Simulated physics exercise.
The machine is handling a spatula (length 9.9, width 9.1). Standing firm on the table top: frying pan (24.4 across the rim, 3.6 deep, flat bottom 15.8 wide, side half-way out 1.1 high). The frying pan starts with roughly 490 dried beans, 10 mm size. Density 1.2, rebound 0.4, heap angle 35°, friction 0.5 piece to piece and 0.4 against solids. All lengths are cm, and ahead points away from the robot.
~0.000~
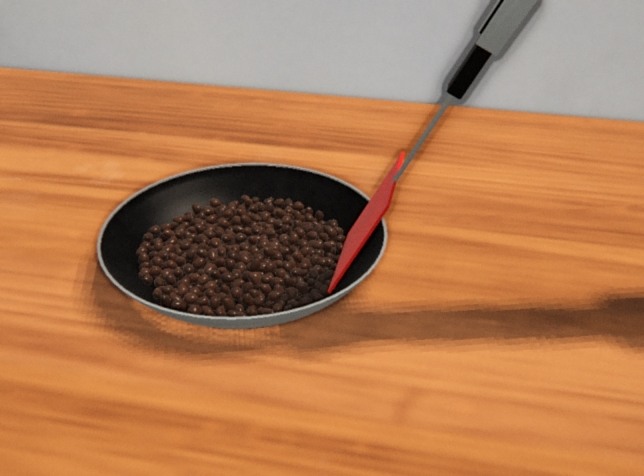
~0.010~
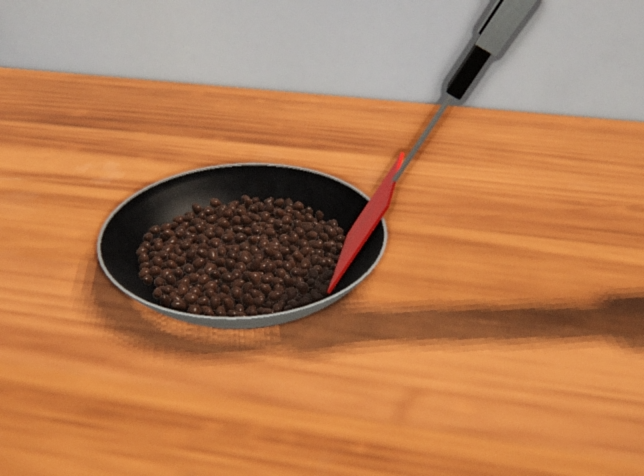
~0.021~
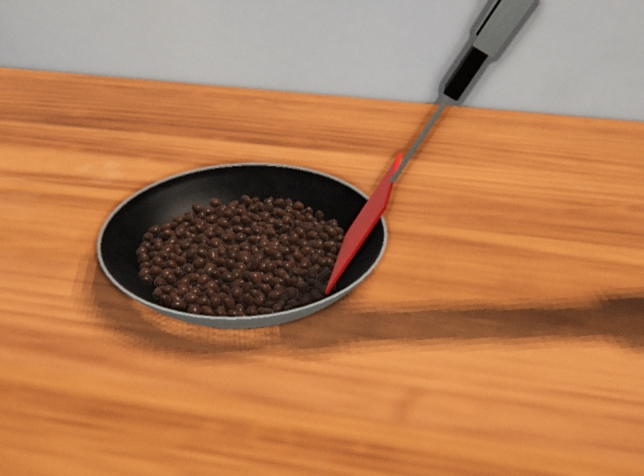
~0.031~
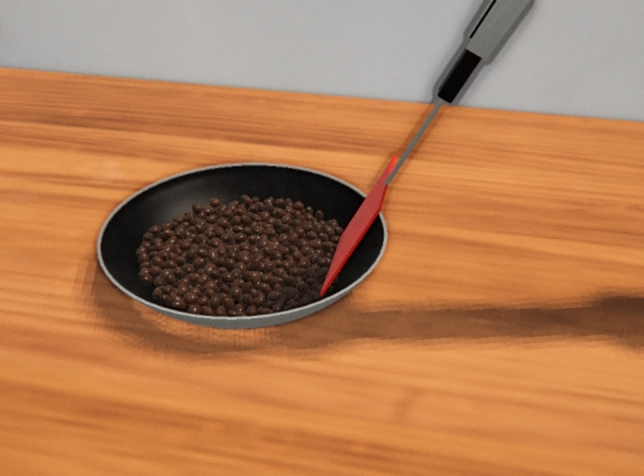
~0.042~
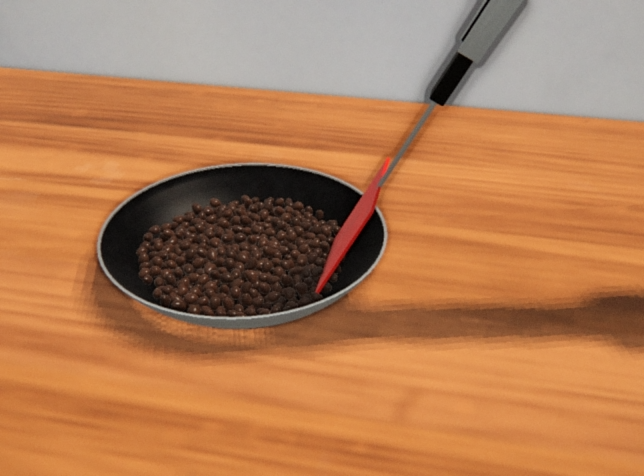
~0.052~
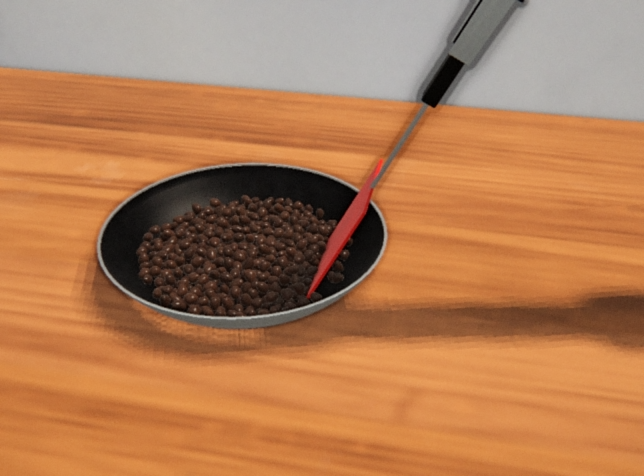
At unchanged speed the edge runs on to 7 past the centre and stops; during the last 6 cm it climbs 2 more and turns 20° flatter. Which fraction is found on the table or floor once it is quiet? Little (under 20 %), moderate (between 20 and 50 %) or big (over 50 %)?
Answer: Little; under 20 % of the dried beans finish on the table or floor.
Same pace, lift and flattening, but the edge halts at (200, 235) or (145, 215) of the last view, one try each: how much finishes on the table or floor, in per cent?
Some 0 and 35 per cent.
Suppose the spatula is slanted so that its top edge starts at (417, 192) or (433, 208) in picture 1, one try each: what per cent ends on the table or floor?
Some 10 and 10 per cent.
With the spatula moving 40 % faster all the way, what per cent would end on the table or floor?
Then about 20 per cent.
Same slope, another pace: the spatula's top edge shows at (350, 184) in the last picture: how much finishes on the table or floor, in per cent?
About 25 per cent.
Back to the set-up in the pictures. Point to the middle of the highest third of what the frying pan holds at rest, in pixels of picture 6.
At about (149, 220).
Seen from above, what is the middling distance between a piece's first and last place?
About 6 cm.
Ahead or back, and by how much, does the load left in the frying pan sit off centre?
About 5.0 cm ahead.
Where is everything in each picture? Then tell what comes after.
The first picture shows spatula top edge at (396, 178), sloping 63°; upper third of the load around (244, 250), from x 140 to 340, top at y 200; 487 in the frying pan.
The second picture shows spatula top edge at (396, 178), sloping 63°; upper third of the load around (244, 250), from x 140 to 340, top at y 200.
The third picture shows spatula top edge at (393, 179), sloping 63°; upper third of the load around (244, 250), from x 140 to 340, top at y 200.
The fourth picture shows spatula top edge at (388, 181), sloping 63°; upper third of the load around (245, 251), from x 140 to 340, top at y 200.
The fifth picture shows spatula top edge at (381, 183), sloping 63°; upper third of the load around (248, 250), from x 140 to 340, top at y 200.
The sixth picture shows spatula top edge at (374, 185), sloping 63°; upper third of the load around (254, 248), from x 140 to 350, top at y 200; 487 in the frying pan.
By 0.14 s, sloping 63°, highest piece 9 above the table; 485 in the frying pan, 2 on the blade or in flight.
By 0.23 s, sloping 55°, highest piece 8 above the table; 480 in the frying pan, 7 on the blade or in flight.
By 0.48 s, sloping 43°, highest piece 5 above the table; 432 in the frying pan, 54 on the table or floor, 1 on the blade or in flight.
By 1.53 s, sloping 43°, highest piece 5 above the table; 431 in the frying pan, 56 on the table or floor.
Final count, 431 in the frying pan, 56 on the table or floor. That is 11 % on the table or floor.
